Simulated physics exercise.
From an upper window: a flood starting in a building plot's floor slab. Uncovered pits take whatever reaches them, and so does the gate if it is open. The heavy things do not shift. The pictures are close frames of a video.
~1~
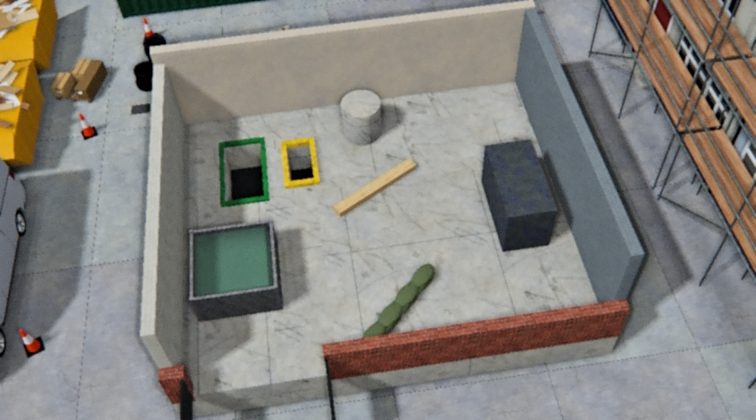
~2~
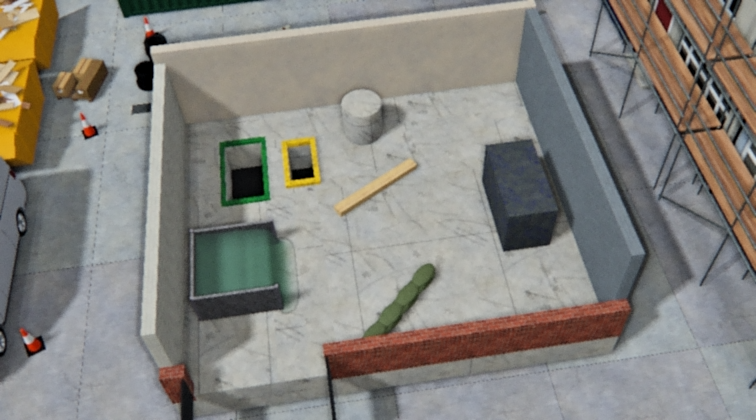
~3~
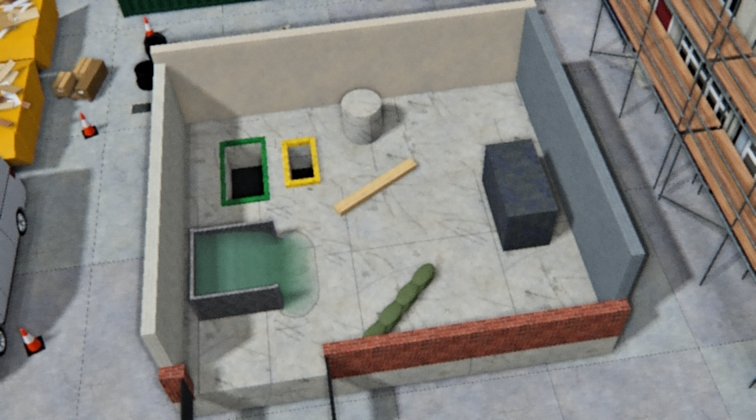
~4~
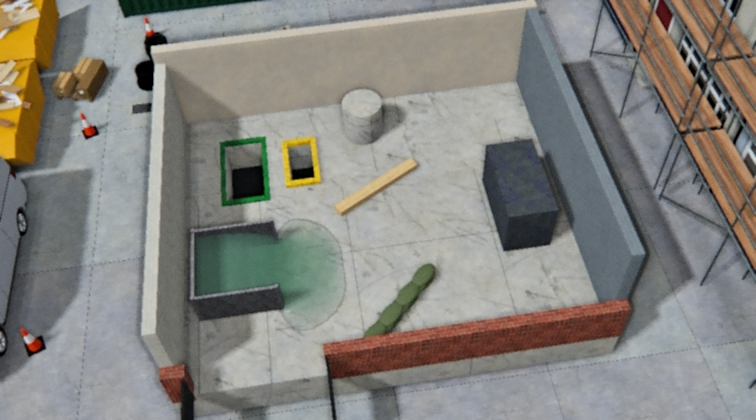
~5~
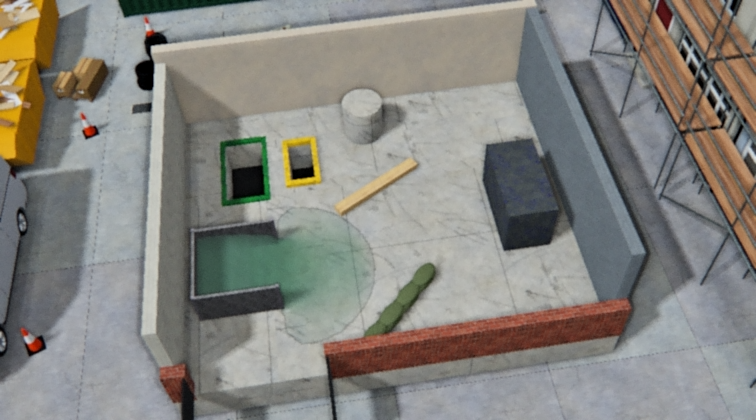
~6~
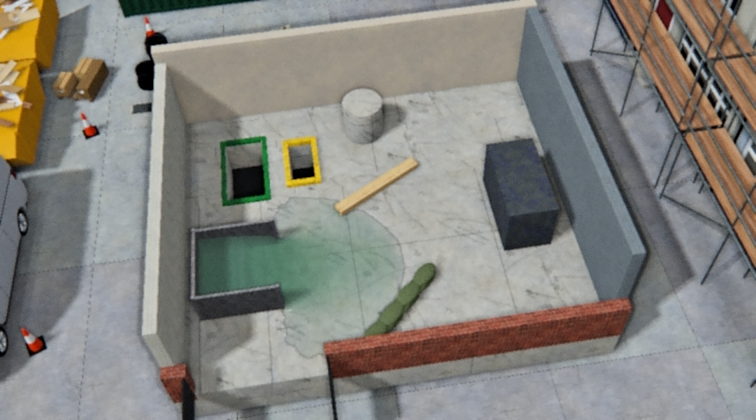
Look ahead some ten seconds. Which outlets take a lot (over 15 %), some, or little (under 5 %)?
One by one: The gate takes from 5 to 15 %; the green pit takes not even 5 %; the yellow pit takes not even 5 %.
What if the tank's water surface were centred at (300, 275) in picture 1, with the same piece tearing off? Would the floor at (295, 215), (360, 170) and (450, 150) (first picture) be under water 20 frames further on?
In that order: Not flooded, clear, awash.
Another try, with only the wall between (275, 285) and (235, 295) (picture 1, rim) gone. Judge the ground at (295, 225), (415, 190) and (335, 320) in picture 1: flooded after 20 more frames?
In that order: Dry, no water, covered.
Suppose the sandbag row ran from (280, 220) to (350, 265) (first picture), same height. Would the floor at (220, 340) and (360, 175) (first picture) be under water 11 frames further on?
One after the other: Free of water, clear.
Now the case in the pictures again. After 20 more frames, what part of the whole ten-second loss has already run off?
Some 10 per cent.
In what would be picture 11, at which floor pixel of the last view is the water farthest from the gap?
Close to (518, 254).
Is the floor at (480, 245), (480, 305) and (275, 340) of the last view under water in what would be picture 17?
As listed: Wet, free of water, dry.
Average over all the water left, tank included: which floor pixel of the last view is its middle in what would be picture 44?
Near (416, 215).
A moment on, water covers 25 % of the floor; the gate 0 %, the green pit 0 %, the yellow pit 0 %.
Next, water covers 35 % of the floor; the gate 0 %, the green pit 0 %, the yellow pit 0 %.
Then, water covers 55 % of the floor; the gate 1 %, the green pit 0 %, the yellow pit 0 %.
Later, water covers 70 % of the floor; the gate 4 %, the green pit 0 %, the yellow pit 0 %.
In the end, water covers 85 % of the floor; the gate 8 %, the green pit 0 %, the yellow pit 0 %.
